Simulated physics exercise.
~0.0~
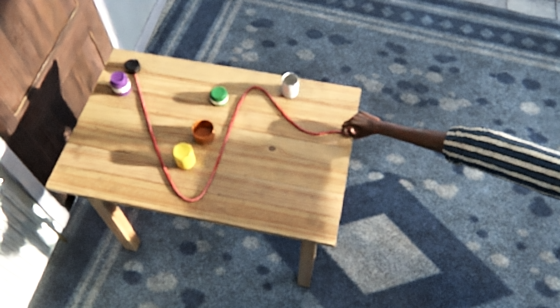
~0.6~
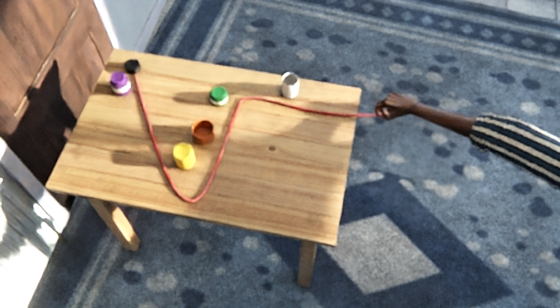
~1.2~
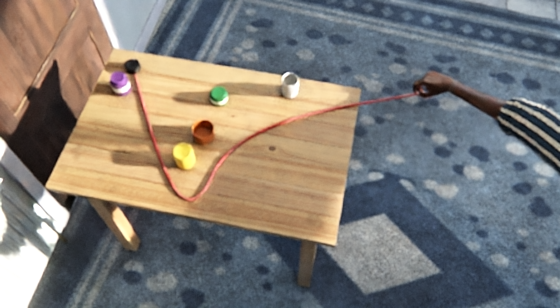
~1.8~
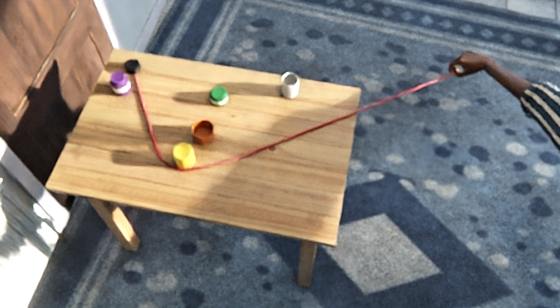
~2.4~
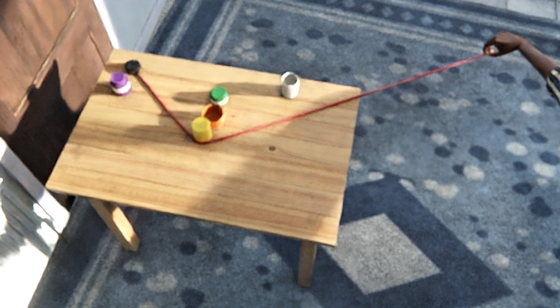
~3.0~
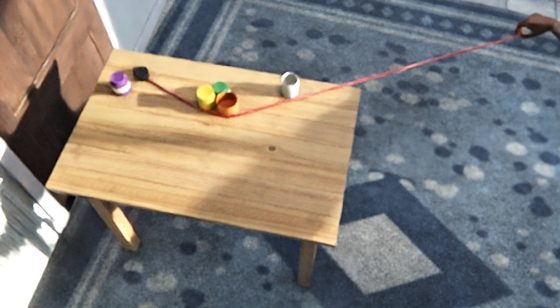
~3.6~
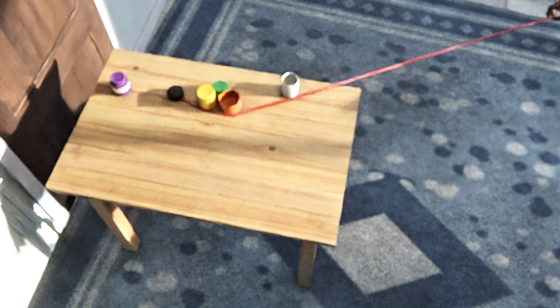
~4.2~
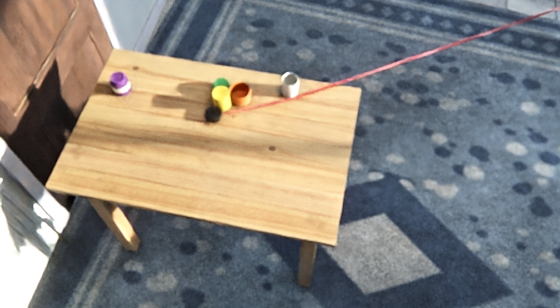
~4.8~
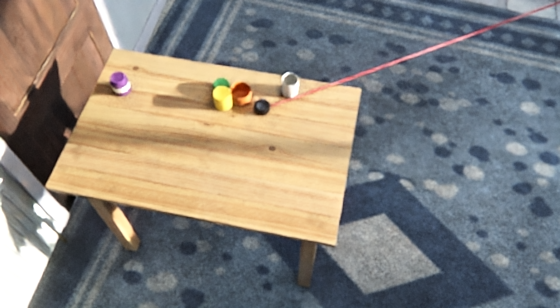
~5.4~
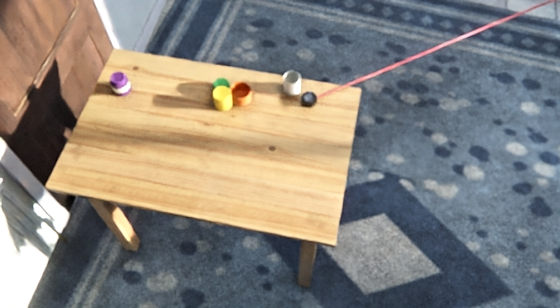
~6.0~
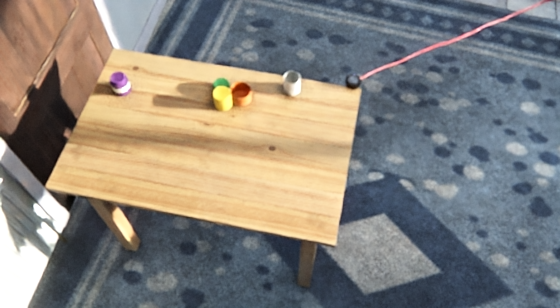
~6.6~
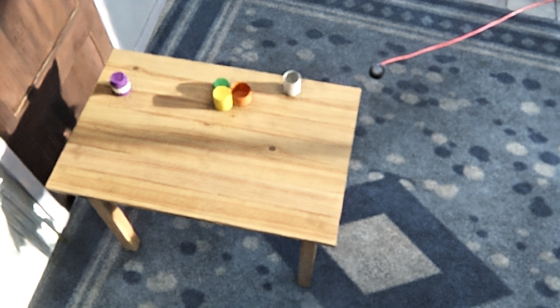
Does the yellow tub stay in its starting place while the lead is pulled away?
No, the yellow tub is dragged up and to the right until it rests beside the green jar. The orange cup is also shifted well away from its starting place, while the purple jar stays about where it was.
